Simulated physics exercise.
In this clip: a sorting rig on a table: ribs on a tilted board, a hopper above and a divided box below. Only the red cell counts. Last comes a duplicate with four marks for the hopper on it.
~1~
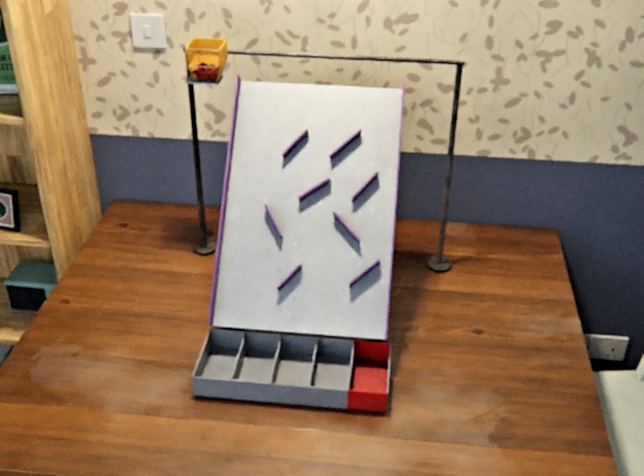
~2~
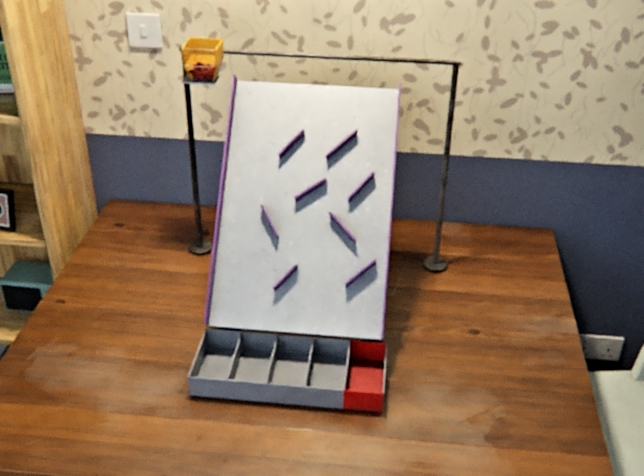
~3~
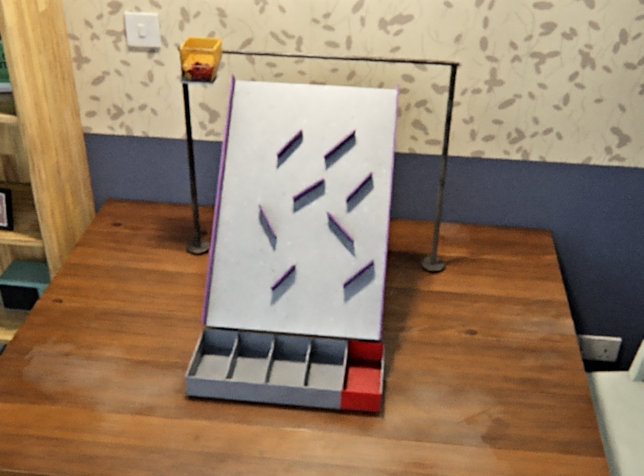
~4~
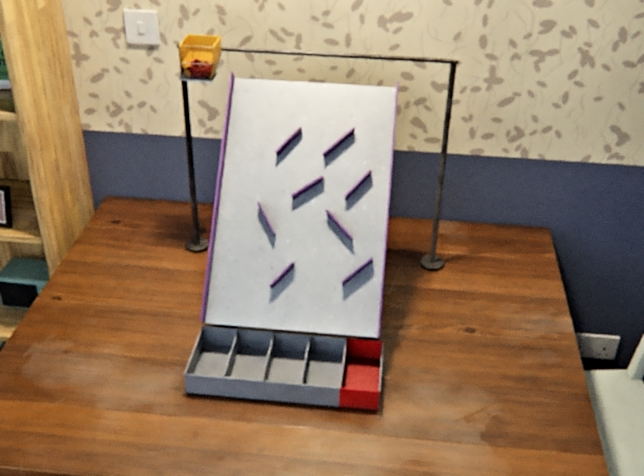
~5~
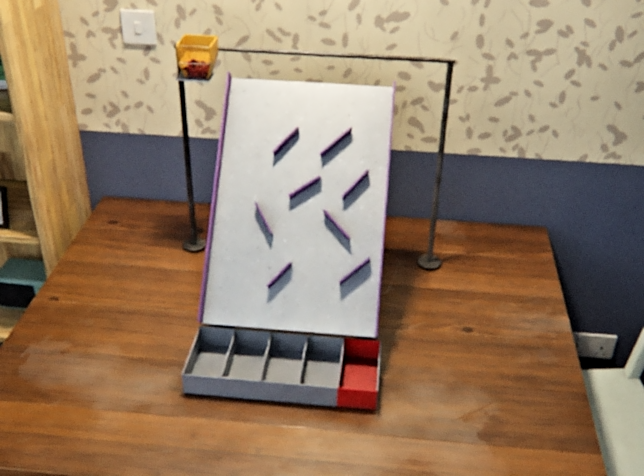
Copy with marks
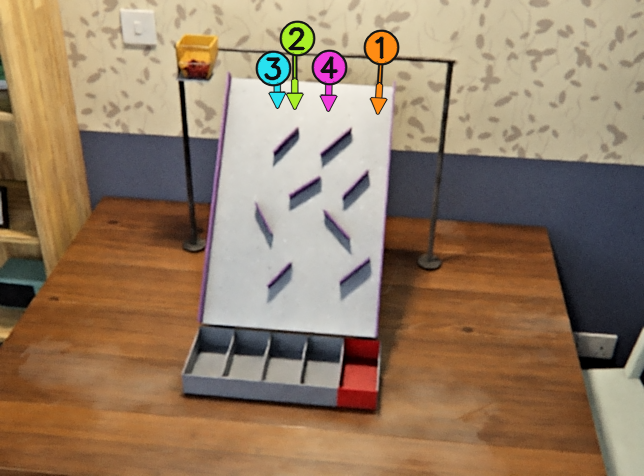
On a wooden table, a tilted white board with slanted ribs stood above a divided box with a red right-hand cell, while a small yellow hopper stayed at the upper left and nothing visibly moved.
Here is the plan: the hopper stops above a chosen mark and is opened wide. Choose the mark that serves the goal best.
Choose 1.
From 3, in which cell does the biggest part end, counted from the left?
The first from the left.
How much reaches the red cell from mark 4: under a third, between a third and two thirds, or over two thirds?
It is under a third.
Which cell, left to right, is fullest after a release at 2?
The first from the left.
On the marked copy, mark 1 meets the board at (378, 108); mark 2 meets the board at (294, 103); mark 3 meets the board at (277, 102); mark 4 meets the board at (328, 105).
With 1, about a third in the red cell, about half in other cells, a small part outside the box.
With 2, none in the red cell, most in other cells, a small part held on the board, a small part outside the box.
With 3, none in the red cell, nearly all in other cells, a stray few outside the box.
With 4, a stray few in the red cell, nearly all in other cells.
